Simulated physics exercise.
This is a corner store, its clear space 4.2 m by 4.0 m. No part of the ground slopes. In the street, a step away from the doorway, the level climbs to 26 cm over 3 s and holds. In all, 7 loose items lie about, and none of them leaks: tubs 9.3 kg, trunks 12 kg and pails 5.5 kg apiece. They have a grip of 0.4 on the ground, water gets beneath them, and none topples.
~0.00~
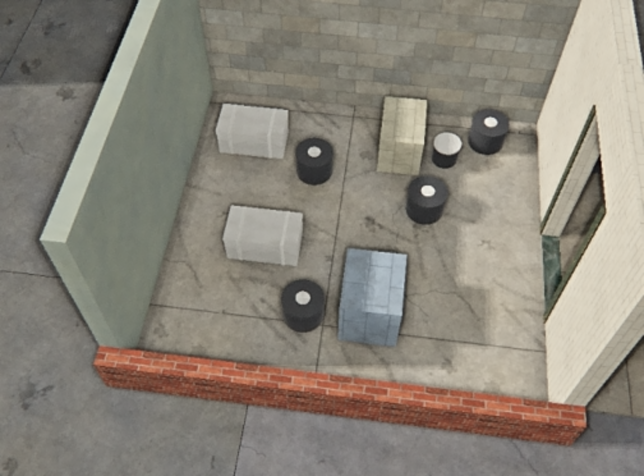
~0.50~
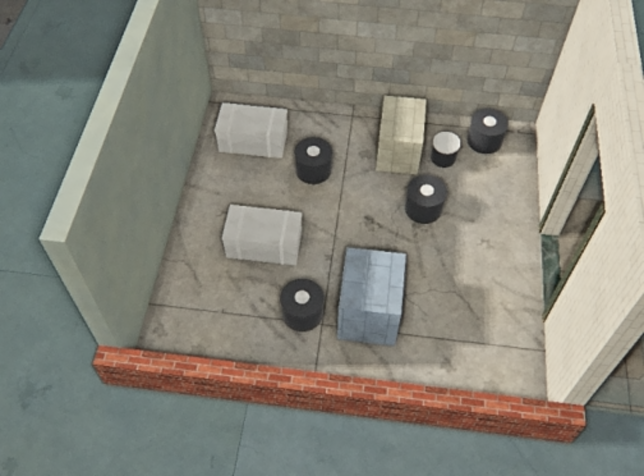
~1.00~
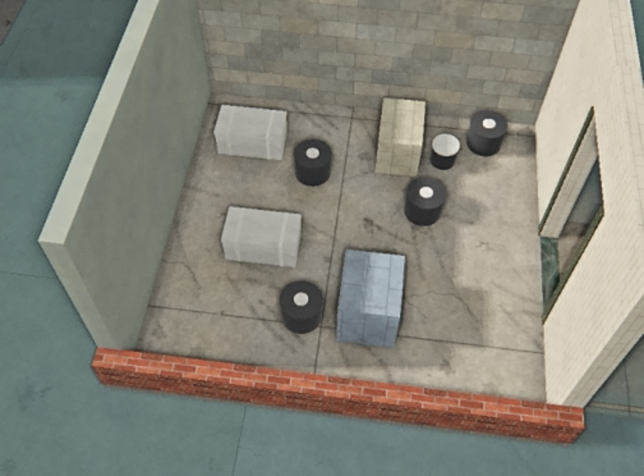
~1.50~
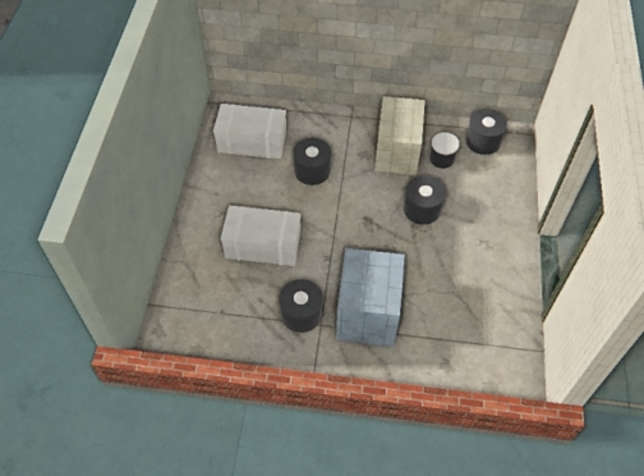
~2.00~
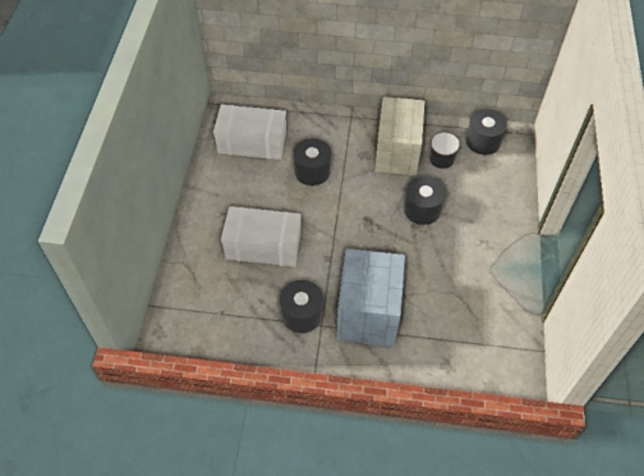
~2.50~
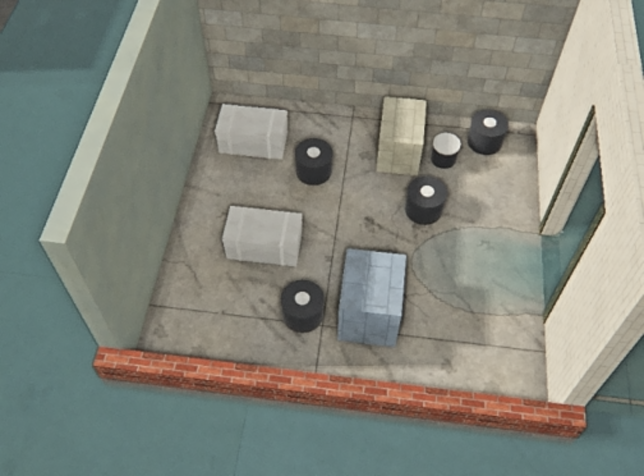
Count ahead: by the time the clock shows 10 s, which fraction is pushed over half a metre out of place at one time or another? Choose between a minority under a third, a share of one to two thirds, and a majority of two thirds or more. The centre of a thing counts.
A share of one to two thirds.
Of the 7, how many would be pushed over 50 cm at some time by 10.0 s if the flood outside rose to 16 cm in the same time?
Count: 2.
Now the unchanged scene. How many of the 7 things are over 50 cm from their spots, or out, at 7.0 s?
By that point, 2.
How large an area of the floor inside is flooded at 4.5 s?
My estimate is roughly 9.5 m2.
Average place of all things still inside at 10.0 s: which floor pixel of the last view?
That lands at roughly (320, 184).
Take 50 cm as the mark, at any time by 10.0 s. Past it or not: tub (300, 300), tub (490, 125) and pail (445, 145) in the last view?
In that order: Under, under, short of it.
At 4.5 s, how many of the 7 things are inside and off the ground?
At that time the total is 0.
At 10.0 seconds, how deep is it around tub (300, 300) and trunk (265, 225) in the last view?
Some 11 cm at the first, some 10 cm at the second.
After 3.5 s 0 of 7 are over 50 cm from their spots; 0 afloat.
After 4.5 s 1 of 7 are over 50 cm from their spots; 0 afloat.
After 7.0 s 2 of 7 are over 50 cm from their spots; 2 afloat.
After 10.0 s 2 of 7 are over 50 cm from their spots, and 3 have been at some point; 5 afloat.
